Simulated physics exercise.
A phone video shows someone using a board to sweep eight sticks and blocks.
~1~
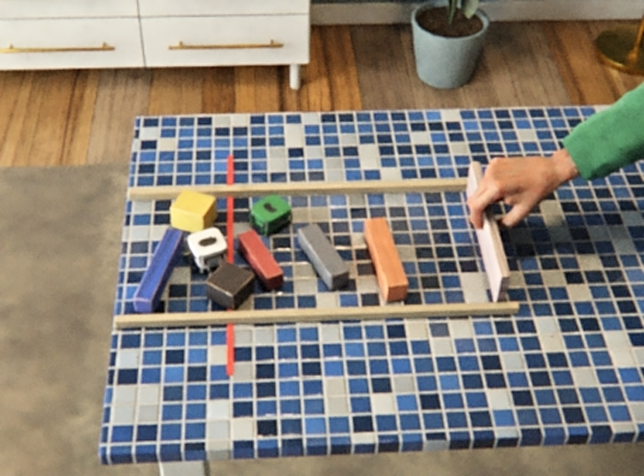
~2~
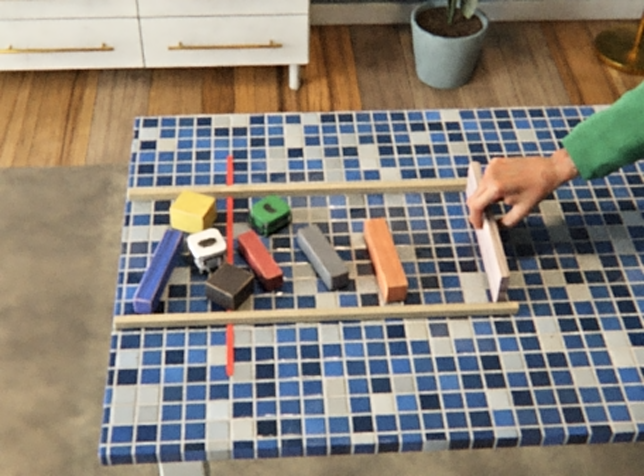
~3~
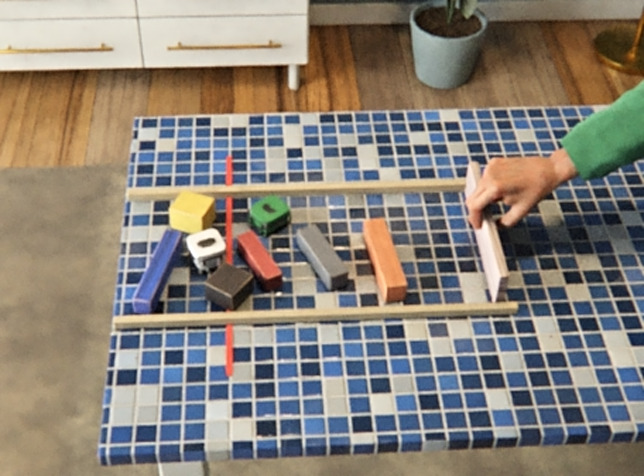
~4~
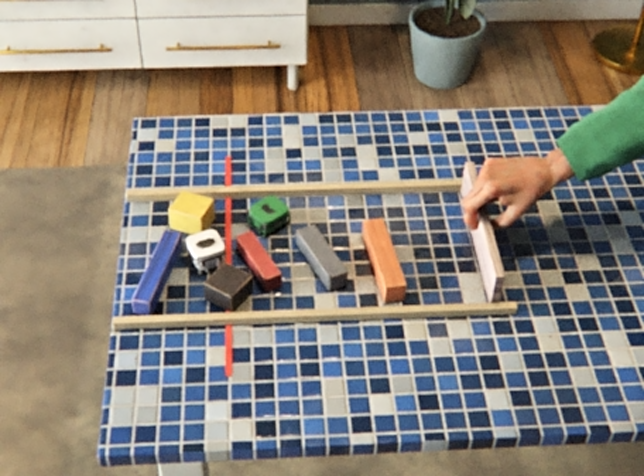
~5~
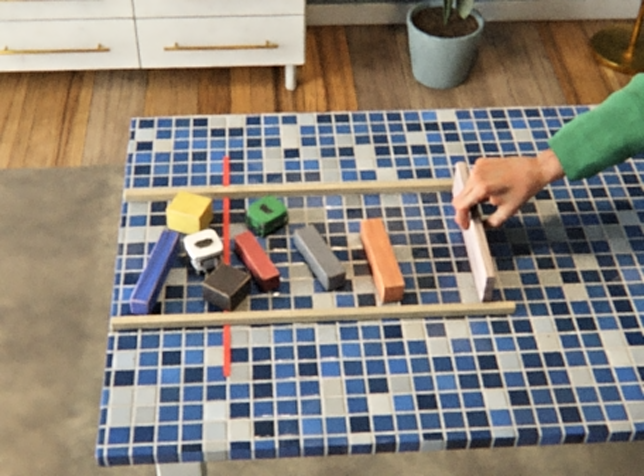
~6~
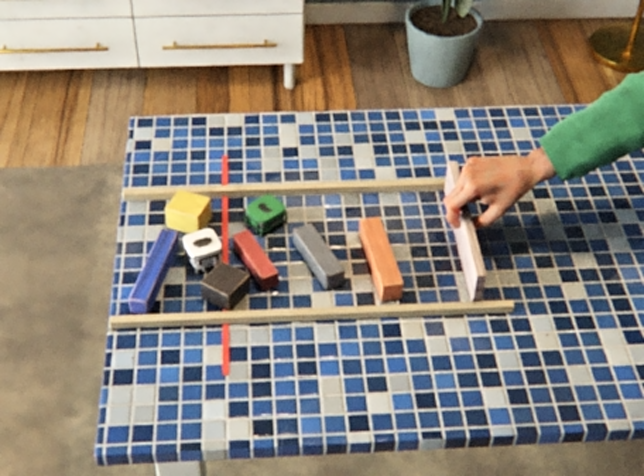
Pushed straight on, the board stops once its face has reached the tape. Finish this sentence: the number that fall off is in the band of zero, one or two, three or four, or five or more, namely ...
Namely zero.
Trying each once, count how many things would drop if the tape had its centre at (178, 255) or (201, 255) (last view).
On the floor, 3 then 1.
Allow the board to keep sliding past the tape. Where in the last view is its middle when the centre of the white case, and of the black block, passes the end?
(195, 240) and then (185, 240), give or take.
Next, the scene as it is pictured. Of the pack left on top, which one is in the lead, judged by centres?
Blue stick.
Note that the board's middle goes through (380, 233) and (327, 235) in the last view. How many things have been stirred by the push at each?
I get 1 at the one place and 2 at the other.
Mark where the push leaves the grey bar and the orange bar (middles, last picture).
Close to (193, 260); the other close to (215, 263).
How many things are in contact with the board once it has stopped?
That number would be 2.
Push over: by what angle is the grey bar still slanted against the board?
About 0 degrees.
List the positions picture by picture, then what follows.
In the first frame, blue stick (160, 270); yellow block (194, 212); white case (208, 251); board (487, 230); tape (230, 254).
In the second frame, yellow block (194, 213); grey bar (323, 257).
In the third frame, white case (207, 251); board (486, 231).
In the fourth frame, blue stick (158, 272); orange bar (383, 259).
In the fifth frame, yellow block (190, 213); black block (227, 287).
In the sixth frame, blue stick (155, 271); yellow block (189, 212); white case (203, 251); board (464, 230); tape (225, 254).
Early on, none off yet; blue stick at rest near (155, 271); yellow block at rest near (189, 212); white case at rest near (203, 251).
A while later, none off yet; blue stick moving near (150, 271); yellow block at rest near (189, 212); white case travelled about its own width near (183, 250).
Finally, the number that fall off is zero.
